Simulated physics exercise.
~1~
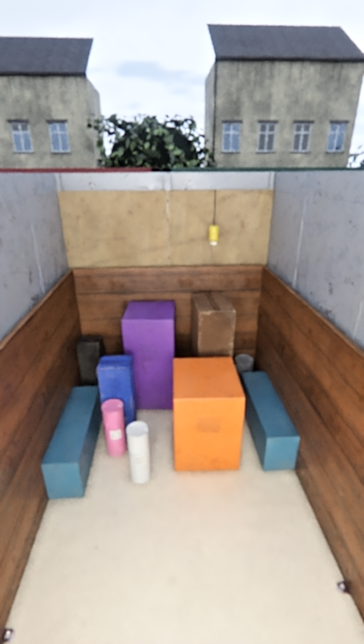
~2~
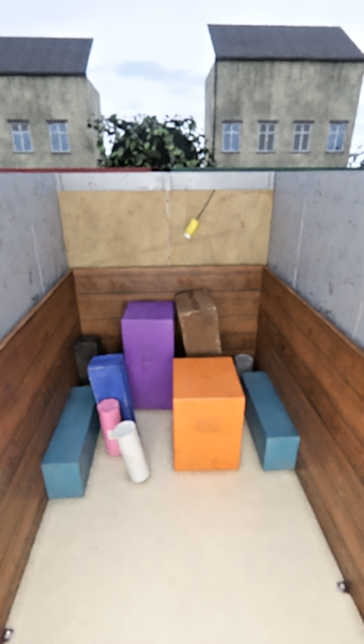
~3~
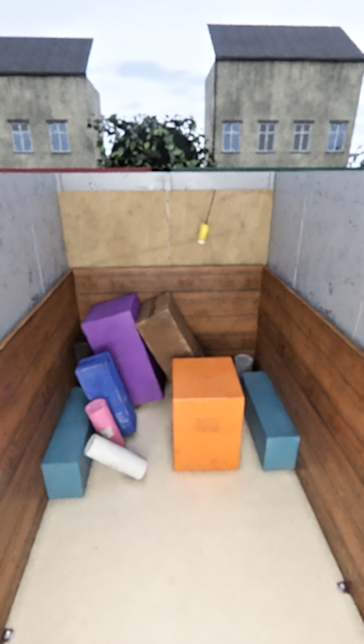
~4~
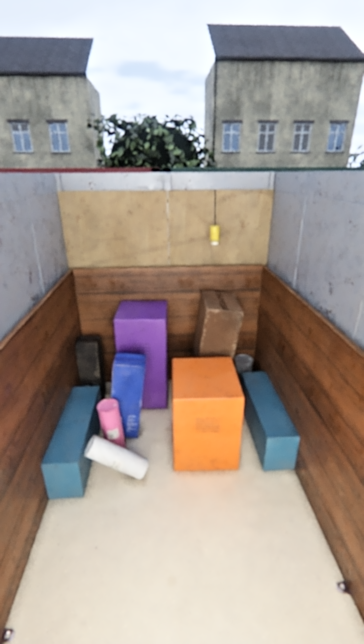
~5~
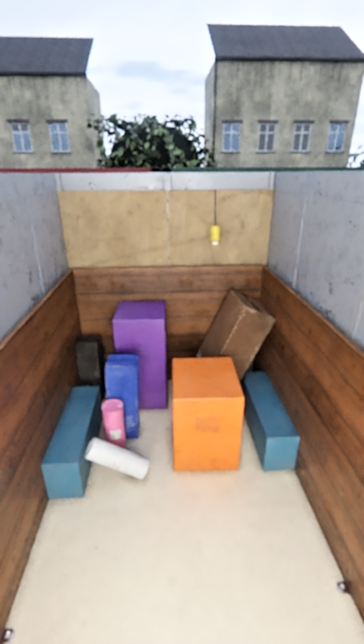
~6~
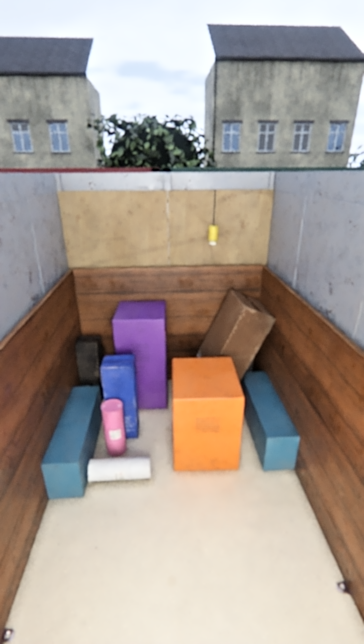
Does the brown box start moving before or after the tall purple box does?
The brown box starts moving before the purple one. It is already leaning left while the purple box still stands upright in its place.
